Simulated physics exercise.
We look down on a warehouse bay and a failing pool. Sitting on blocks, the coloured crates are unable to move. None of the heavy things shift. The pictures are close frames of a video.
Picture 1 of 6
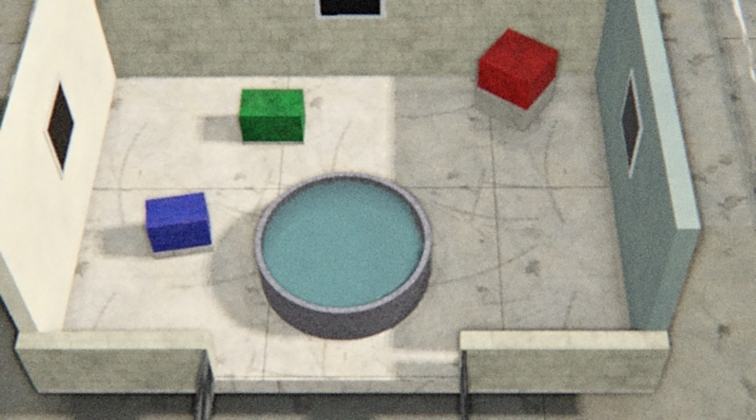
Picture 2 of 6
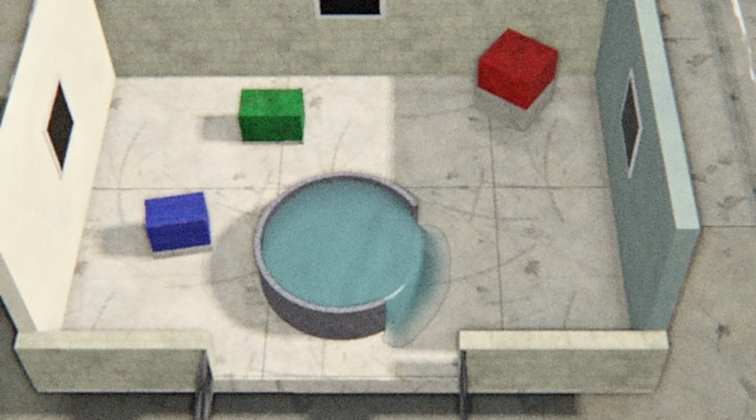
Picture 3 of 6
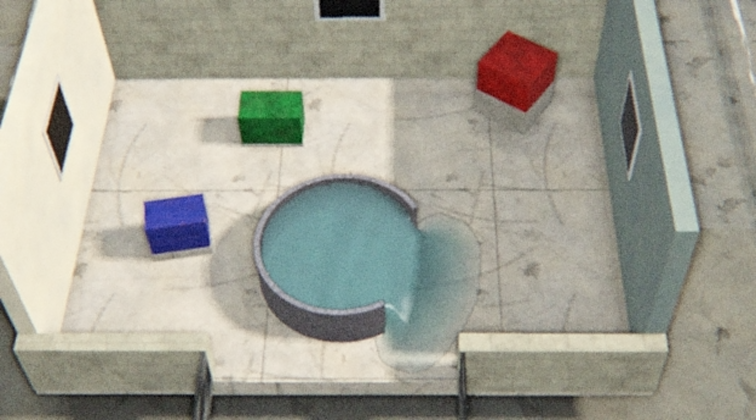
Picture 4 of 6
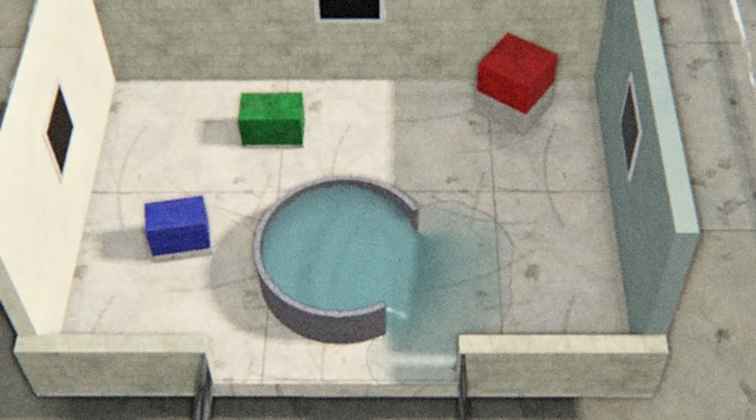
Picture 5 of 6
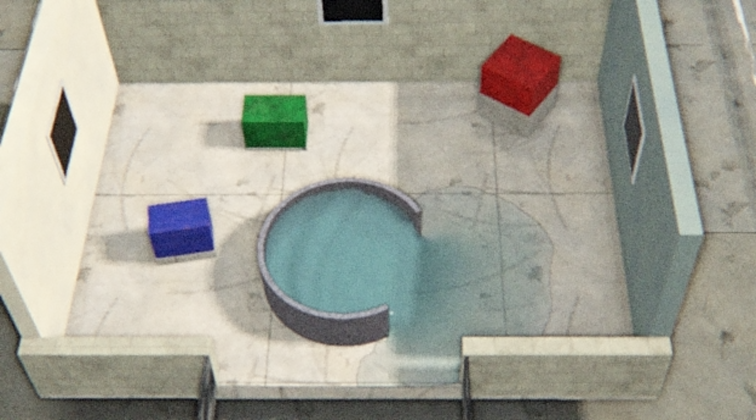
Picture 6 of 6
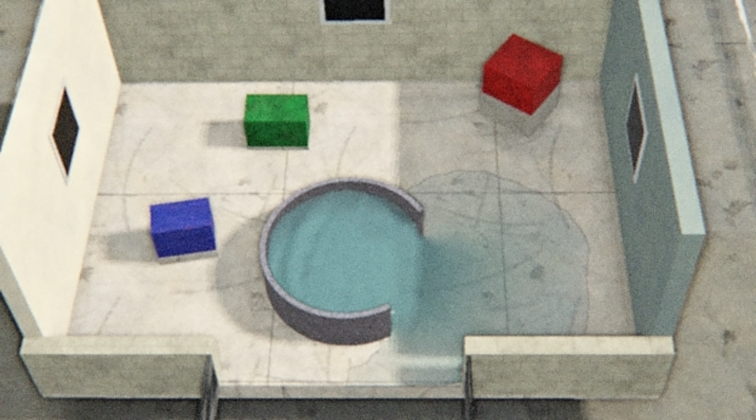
Walled concrete bay seen from above, with round tank's right side opening and water spreading rightward across floor past stationary coloured crates.
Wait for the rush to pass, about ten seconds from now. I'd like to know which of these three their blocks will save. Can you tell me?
Sure: The blue crate comes through dry; the green crate does get wet; the red crate comes through dry.
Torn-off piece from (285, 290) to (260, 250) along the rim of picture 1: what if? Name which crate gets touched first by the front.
That would be the blue-painted one.
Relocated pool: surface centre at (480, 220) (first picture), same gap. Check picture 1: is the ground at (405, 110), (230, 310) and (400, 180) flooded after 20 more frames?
Results in order - swamped, swamped, left untouched.
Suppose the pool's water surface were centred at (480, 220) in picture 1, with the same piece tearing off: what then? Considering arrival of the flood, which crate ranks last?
The green-painted one.
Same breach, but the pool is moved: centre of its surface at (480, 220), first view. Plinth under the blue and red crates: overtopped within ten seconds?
Blue untouched, red untouched.
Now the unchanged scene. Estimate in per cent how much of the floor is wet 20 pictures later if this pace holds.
Roughly 35 %.
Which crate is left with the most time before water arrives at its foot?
Pick: The crate marked blue.
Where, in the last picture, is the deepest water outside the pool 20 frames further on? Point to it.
At about (586, 86).
A moment on, water covers 25 % of the floor; the blue crate not reached, the green crate not reached, the red crate water round its plinth.
Next, water covers 30 % of the floor; the blue crate not reached, the green crate not reached, the red crate water round its plinth.
Then, water covers 35 % of the floor; the blue crate not reached, the green crate not reached, the red crate water round its plinth.
Later, water covers 55 % of the floor; the blue crate not reached, the green crate water round its plinth, the red crate water round its plinth.
In the end, water covers 85 % of the floor; the blue crate stayed above the water, the green crate was topped, the red crate stayed above the water.
